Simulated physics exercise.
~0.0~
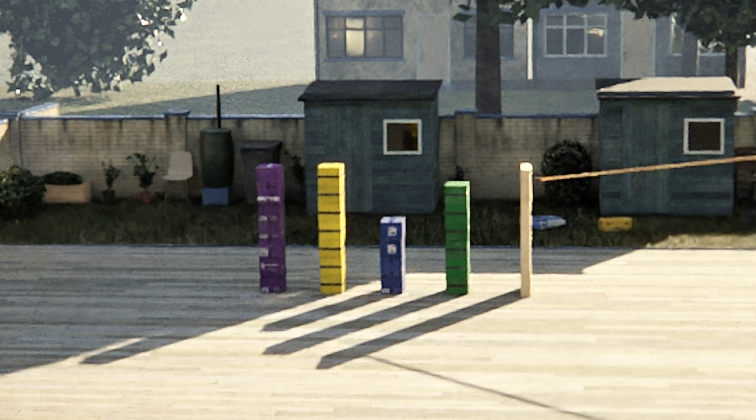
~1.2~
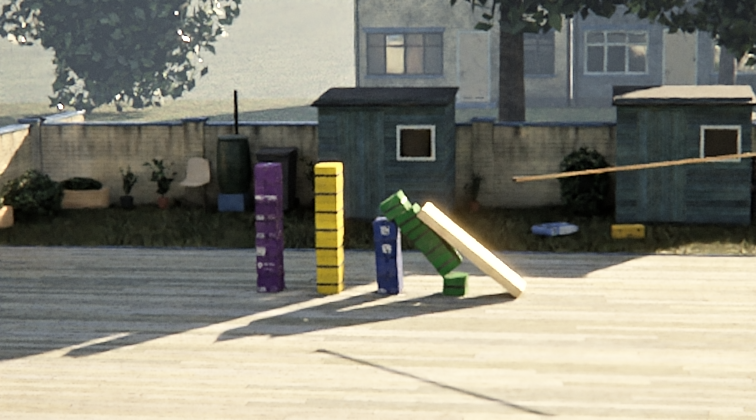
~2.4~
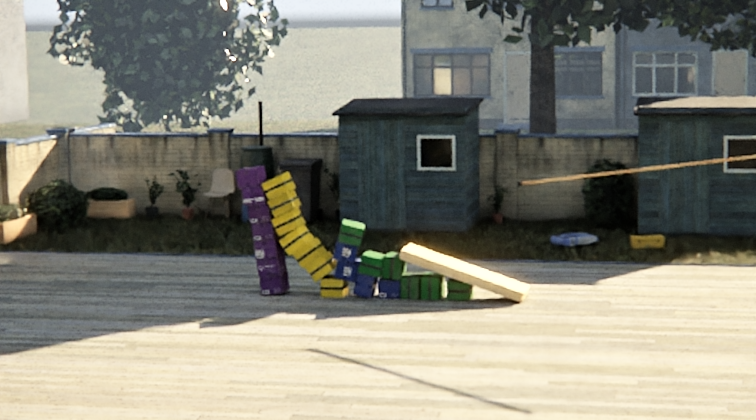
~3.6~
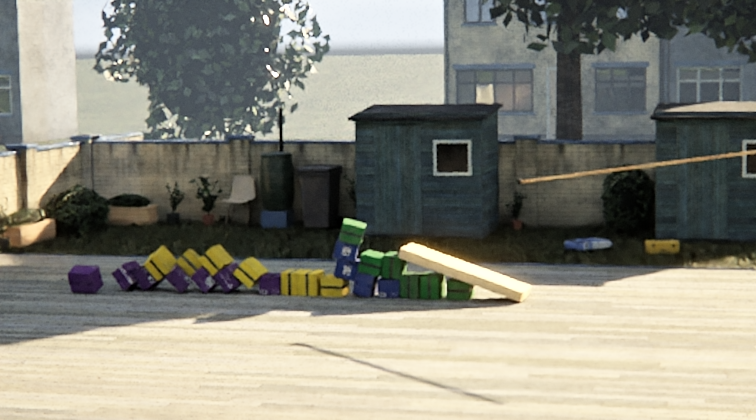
At first, a pale upright board stands at the right end of a row of purple, yellow, blue and green stacks in a sunny yard, with sheds and a wall behind. The board tips left into the green stack, which breaks above its base and leans onto the short blue one. Blue and green blocks tumble together, and the yellow stack bends left against the leaning purple stack. Both then topple leftward. Finally, purple and yellow blocks lie strewn across the ground to the left, while the board rests slanted on the green blocks.
